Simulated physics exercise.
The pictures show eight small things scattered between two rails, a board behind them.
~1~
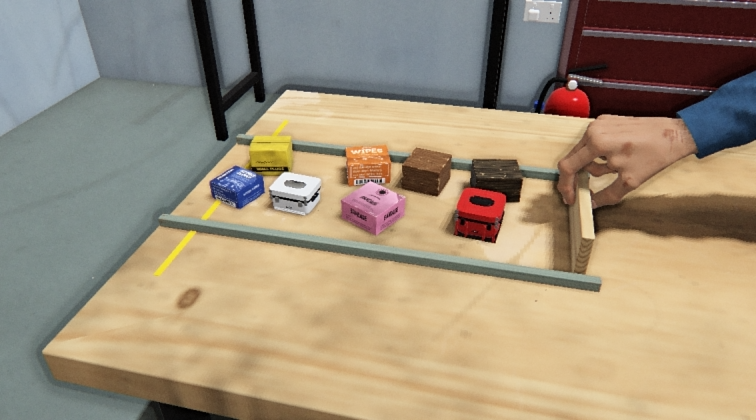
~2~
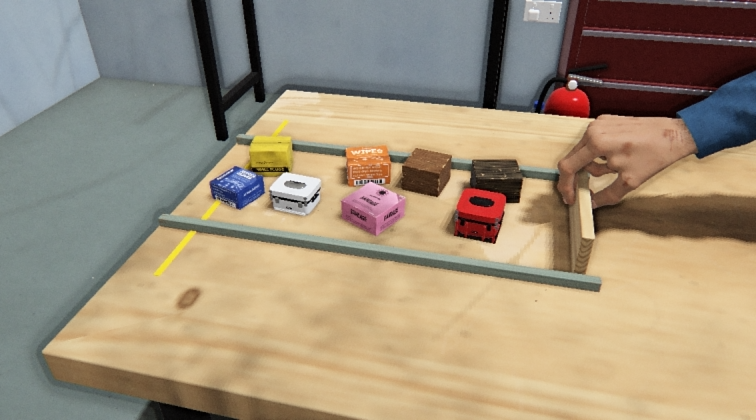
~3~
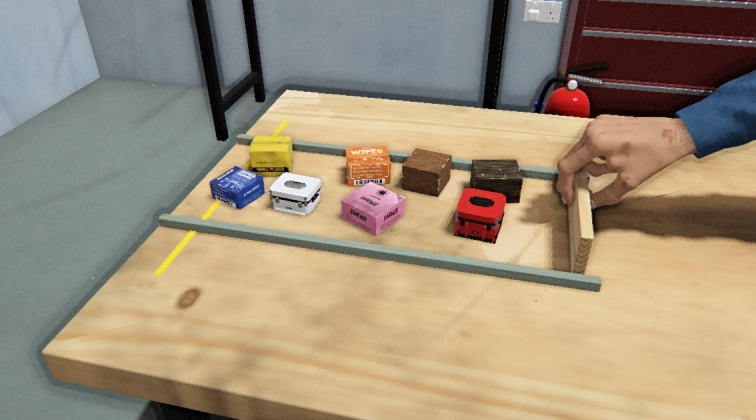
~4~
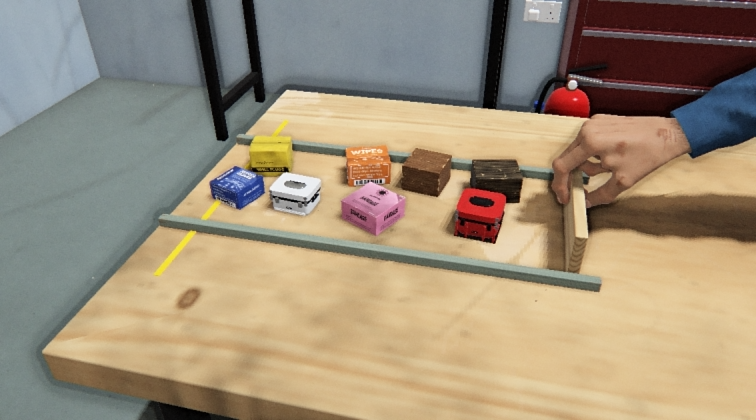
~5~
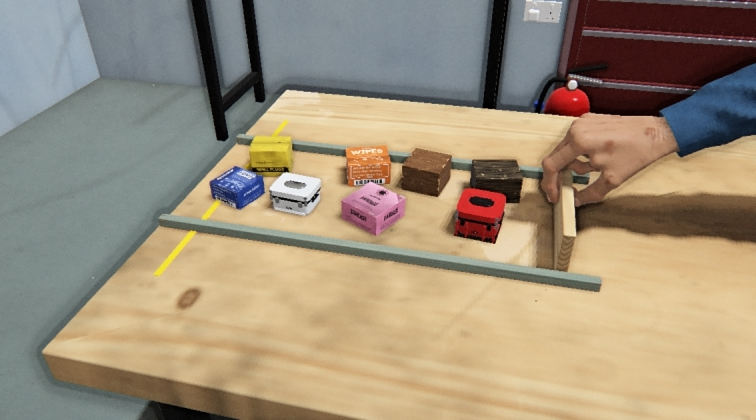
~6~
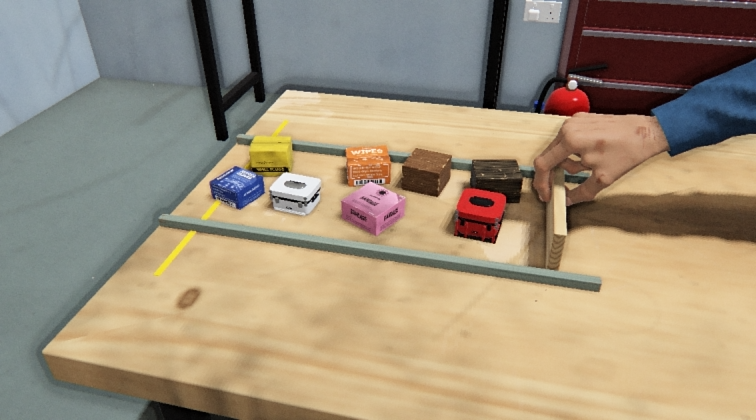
On a wooden workbench, a hand holds a small upright board between two rails and slides it a short way left toward eight scattered boxes, cases and blocks, which stay still, with yellow tape at the far left.
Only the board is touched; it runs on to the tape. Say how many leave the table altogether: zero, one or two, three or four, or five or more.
The number that fall off is five or more.
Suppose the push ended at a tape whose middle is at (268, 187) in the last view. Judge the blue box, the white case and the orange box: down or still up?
The blue box comes down; the white case drops off; the orange box is lost.
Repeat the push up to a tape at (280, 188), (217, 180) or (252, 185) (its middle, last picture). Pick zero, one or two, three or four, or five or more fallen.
One after another: Either three or four; at least five; 5 or more.
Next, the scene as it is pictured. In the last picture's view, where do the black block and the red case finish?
The black block at (232, 148), the red case at (206, 180).
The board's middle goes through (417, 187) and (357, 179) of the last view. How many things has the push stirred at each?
5 and 8.
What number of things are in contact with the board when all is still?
2 of them.
Soon after, none off yet; blue box at rest near (238, 187); yellow box at rest near (272, 156); white case at rest near (296, 195).
In the end, the number that fall off is five or more; gone, brown block, pink box, orange box, white case, yellow box and blue box.
